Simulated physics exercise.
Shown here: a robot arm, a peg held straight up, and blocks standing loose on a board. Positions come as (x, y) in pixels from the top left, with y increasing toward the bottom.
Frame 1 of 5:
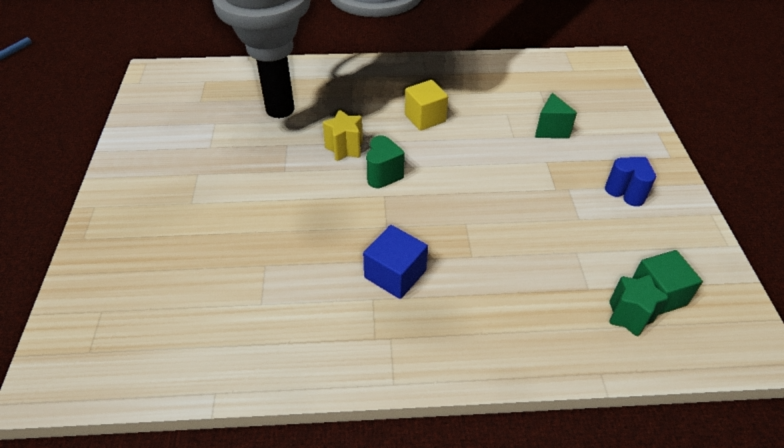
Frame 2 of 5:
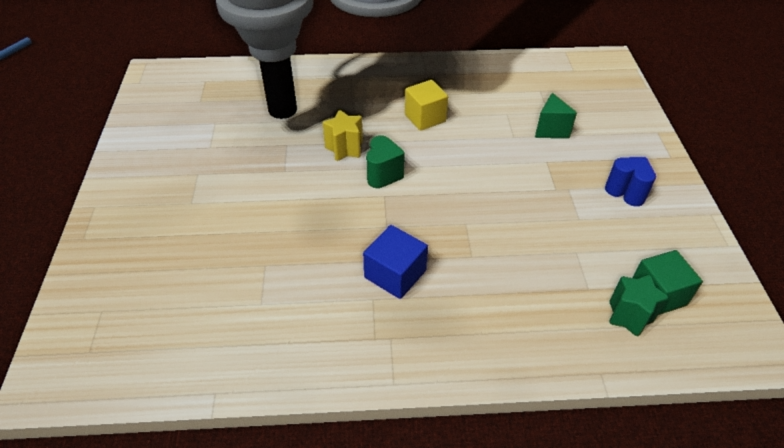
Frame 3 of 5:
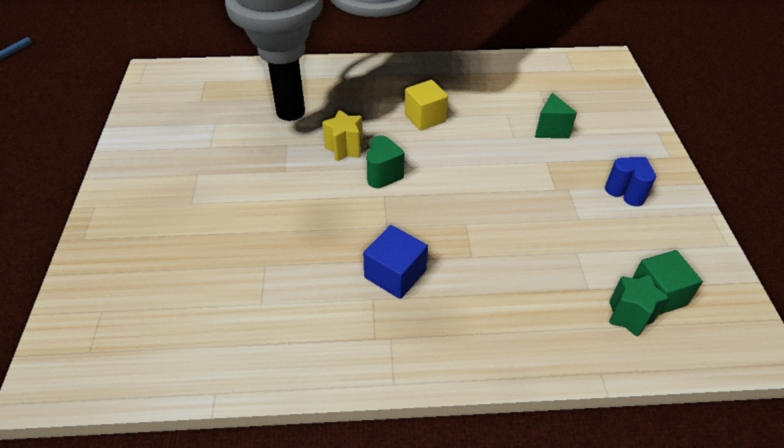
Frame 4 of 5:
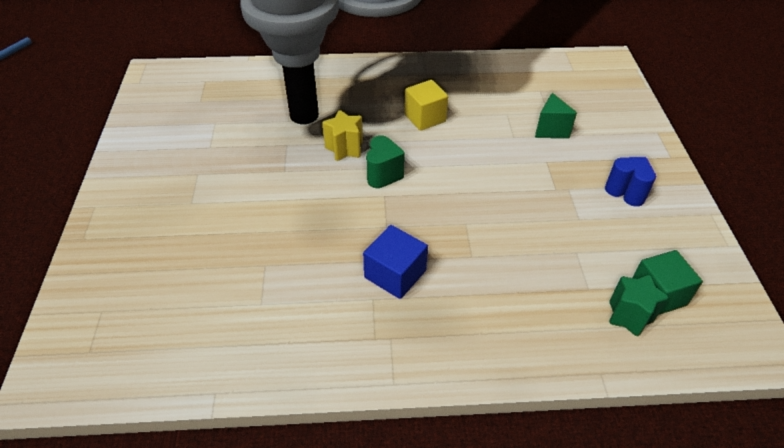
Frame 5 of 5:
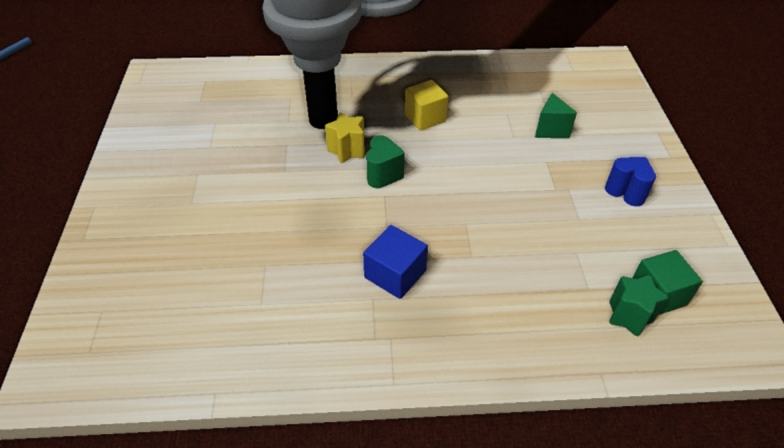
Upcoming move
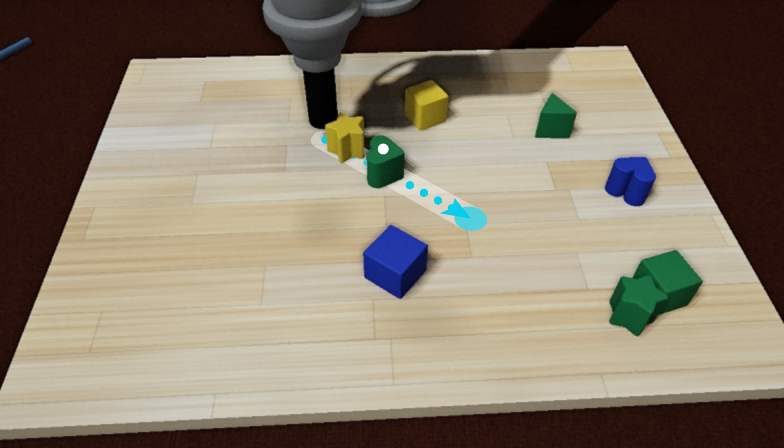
On a wooden board, a robot arm's black peg sliding right among coloured blocks and slightly nudging the yellow star block.
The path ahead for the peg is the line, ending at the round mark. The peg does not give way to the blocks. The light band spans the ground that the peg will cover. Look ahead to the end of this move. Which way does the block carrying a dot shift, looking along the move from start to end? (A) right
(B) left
Choice A: Right.
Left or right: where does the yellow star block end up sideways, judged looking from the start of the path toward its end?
Seen from start to end, it moves left.
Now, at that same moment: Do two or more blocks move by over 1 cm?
Short answer: Yes.
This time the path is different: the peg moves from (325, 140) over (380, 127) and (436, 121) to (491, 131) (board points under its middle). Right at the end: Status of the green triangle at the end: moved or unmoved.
The green triangle will stay where it stands.
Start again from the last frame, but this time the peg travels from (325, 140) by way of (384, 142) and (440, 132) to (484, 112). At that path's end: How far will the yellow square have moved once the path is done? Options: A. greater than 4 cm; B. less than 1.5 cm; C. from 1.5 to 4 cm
The one that fits is C, from 1.5 to 4 cm.
The drawn path runs straight from (325, 140) to (471, 218); the dot is on the green heart-shaped block.
On the path given first. One third of the way, peg at (370, 145); yellow star block at (399, 142), turned 20° anticlockwise; green heart-shaped block at (408, 163), turned 50° clockwise.
Two thirds of the way, peg at (420, 171); yellow star block at (445, 152), turned 65° anticlockwise; green heart-shaped block at (446, 184).
At the end, peg at (474, 200); yellow star block at (453, 156), turned 105° anticlockwise; green heart-shaped block at (482, 218), turned 190° clockwise; yellow square not moved.
